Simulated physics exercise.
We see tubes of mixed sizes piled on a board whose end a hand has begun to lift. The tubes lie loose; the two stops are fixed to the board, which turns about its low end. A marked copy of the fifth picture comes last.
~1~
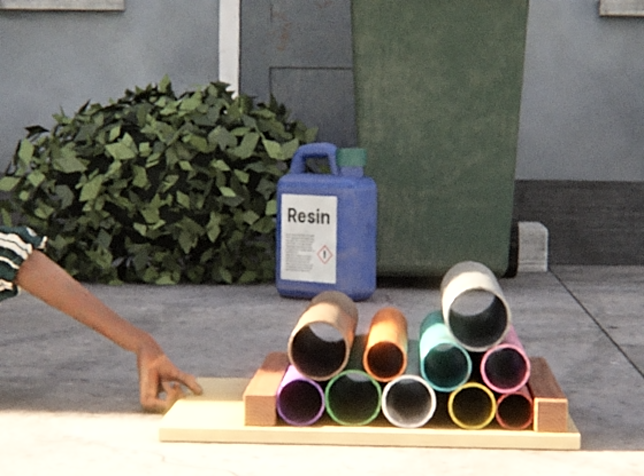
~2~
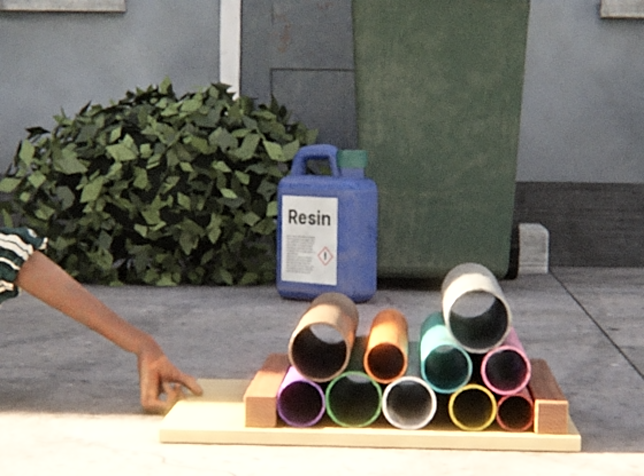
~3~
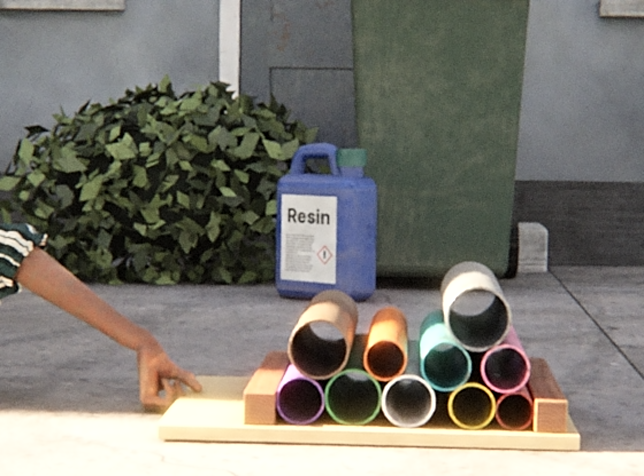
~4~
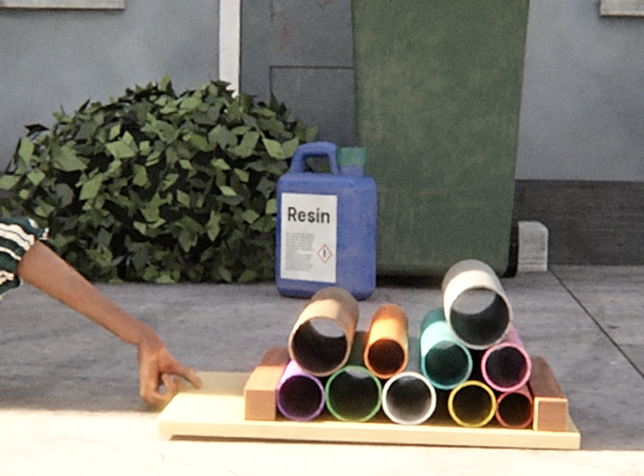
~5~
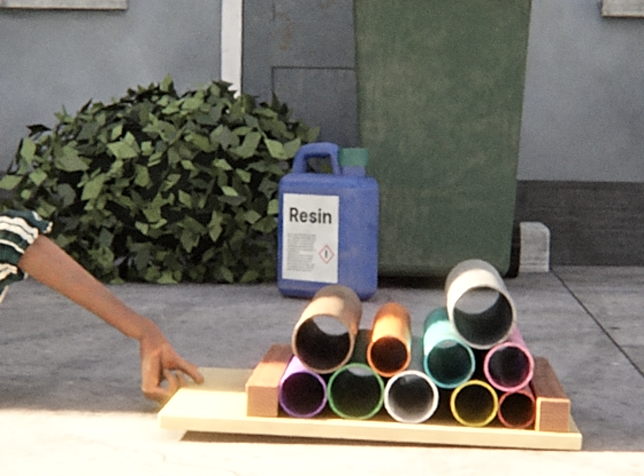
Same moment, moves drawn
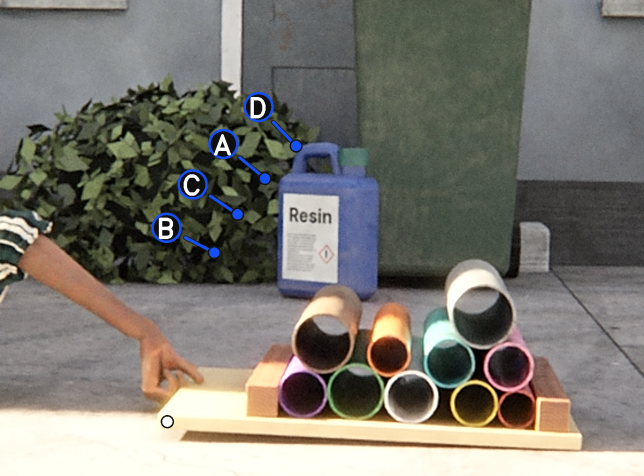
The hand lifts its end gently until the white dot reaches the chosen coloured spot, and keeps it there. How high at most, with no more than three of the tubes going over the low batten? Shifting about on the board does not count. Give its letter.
No higher than B.
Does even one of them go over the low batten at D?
Yes, at D.
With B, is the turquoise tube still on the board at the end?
The turquoise tube: No.
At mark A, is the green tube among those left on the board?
The green tube: Yes.
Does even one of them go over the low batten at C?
At C: Yes.
On the marked copy, A at (265, 178); B at (214, 253); C at (237, 214); D at (296, 146); the white dot at (167, 422).
Taking B. A third of the way, board at 16°.
Two thirds of the way, board at 26°.
When it is over, board at 26°, three over the low batten (pink, turquoise, grey).
As for the rest, A five over the low batten; C four over the low batten (orange, pink, turquoise, grey); D five over the low batten.
